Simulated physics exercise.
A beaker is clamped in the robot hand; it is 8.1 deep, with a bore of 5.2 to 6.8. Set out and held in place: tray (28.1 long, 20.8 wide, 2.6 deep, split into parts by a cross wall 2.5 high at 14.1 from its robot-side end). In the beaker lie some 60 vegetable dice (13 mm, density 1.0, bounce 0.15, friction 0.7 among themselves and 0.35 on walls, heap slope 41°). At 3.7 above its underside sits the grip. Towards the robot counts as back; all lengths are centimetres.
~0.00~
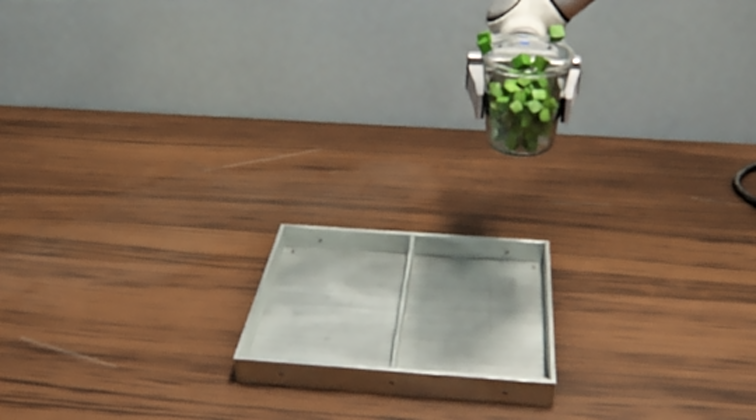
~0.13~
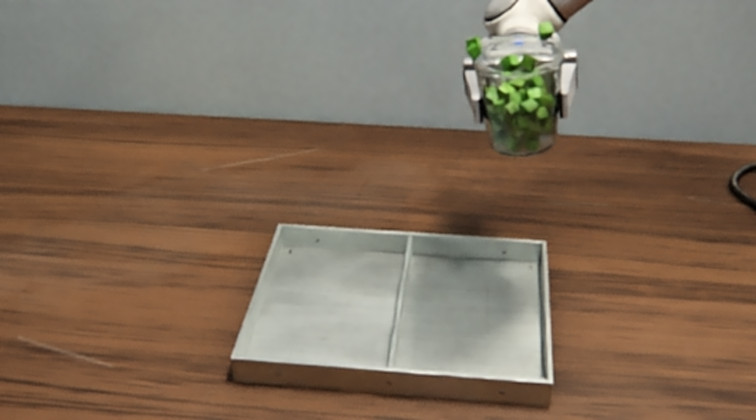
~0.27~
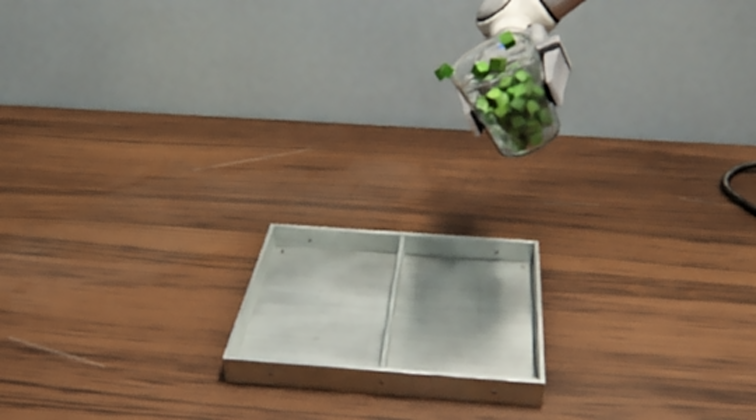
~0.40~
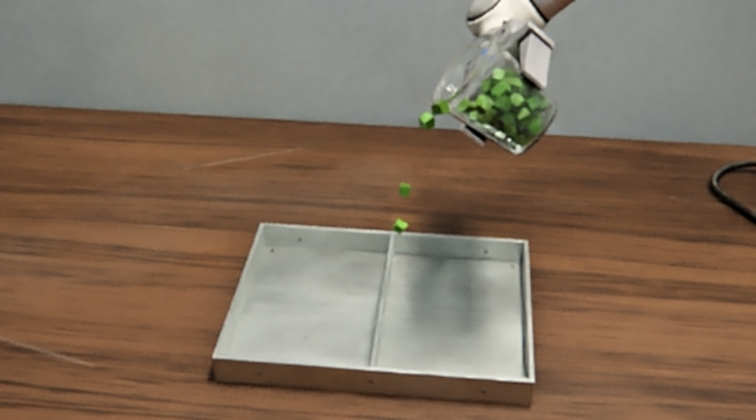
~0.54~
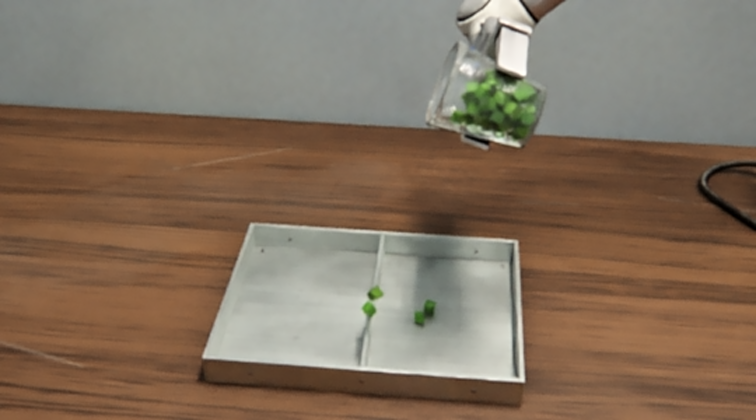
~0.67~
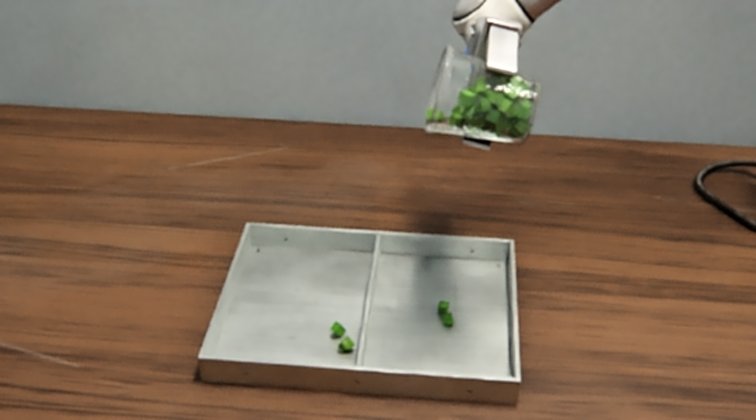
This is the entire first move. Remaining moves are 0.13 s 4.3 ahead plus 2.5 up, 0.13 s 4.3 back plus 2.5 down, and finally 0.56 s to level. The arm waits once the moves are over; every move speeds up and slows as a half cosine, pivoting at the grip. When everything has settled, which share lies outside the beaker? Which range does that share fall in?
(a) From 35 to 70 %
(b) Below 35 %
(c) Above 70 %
c.
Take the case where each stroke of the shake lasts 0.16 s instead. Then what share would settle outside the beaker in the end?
I'd expect close to 45 per cent then.
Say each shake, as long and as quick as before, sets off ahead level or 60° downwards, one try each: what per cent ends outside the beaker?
You'd get about 60 per cent with the first setting and about 10 per cent with the second.
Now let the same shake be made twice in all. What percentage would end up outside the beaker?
It would be near 85 per cent.
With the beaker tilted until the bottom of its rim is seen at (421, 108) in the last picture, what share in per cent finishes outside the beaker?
My estimate is some 35 per cent.
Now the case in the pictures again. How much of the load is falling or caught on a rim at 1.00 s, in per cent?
Roughly 66 percent.
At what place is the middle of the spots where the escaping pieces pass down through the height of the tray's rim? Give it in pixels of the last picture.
Their middle lies around (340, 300).
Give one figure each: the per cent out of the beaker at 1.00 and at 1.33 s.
75, then 80.
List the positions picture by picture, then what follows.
The first picture shows beaker middle at (523, 99), level; upper third of the load around (523, 86), from x 485 to 555, top at y 35; 62 in the beaker.
The second picture shows beaker middle at (520, 99), tilted 7° forward; upper third of the load around (520, 87), from x 475 to 545, top at y 30.
The third picture shows beaker middle at (511, 100), tilted 27° forward; upper third of the load around (513, 86), from x 445 to 545, top at y 40; 61 in the beaker, 1 in flight or on a rim.
The fourth picture shows beaker middle at (500, 100), tilted 51° forward; upper third of the load around (508, 92), from x 400 to 540, top at y 75; 58 in the beaker, 4 in flight or on a rim.
The fifth picture shows beaker middle at (489, 101), tilted 71° forward; upper third of the load around (499, 91), from x 370 to 530, top at y 75; 58 in the beaker, 3 in the robot-side part, 1 in the far-side part.
The sixth picture shows beaker middle at (485, 101), tilted 78° forward; upper third of the load around (495, 92), from x 340 to 525, top at y 80; 58 in the beaker, 2 in the robot-side part, 2 in the far-side part.
After 1.00 s, tilted 75° forward, highest piece 24 above the table; 14 in the beaker, 5 in the far-side part, 2 in the robot-side part, 41 in flight or on a rim.
After 1.33 s, tilted 15° forward, highest piece 24 above the table; 36 in the far-side part, 13 in the beaker, 13 in the robot-side part.
After 1.69 s, level, highest piece 24 above the table; 36 in the far-side part, 13 in the beaker, 13 in the robot-side part.
After 2.74 s, level, highest piece 24 above the table; 36 in the far-side part, 13 in the beaker, 13 in the robot-side part.
At rest, 36 in the far-side part, 13 in the beaker, 13 in the robot-side part. That is 79 % outside the beaker.
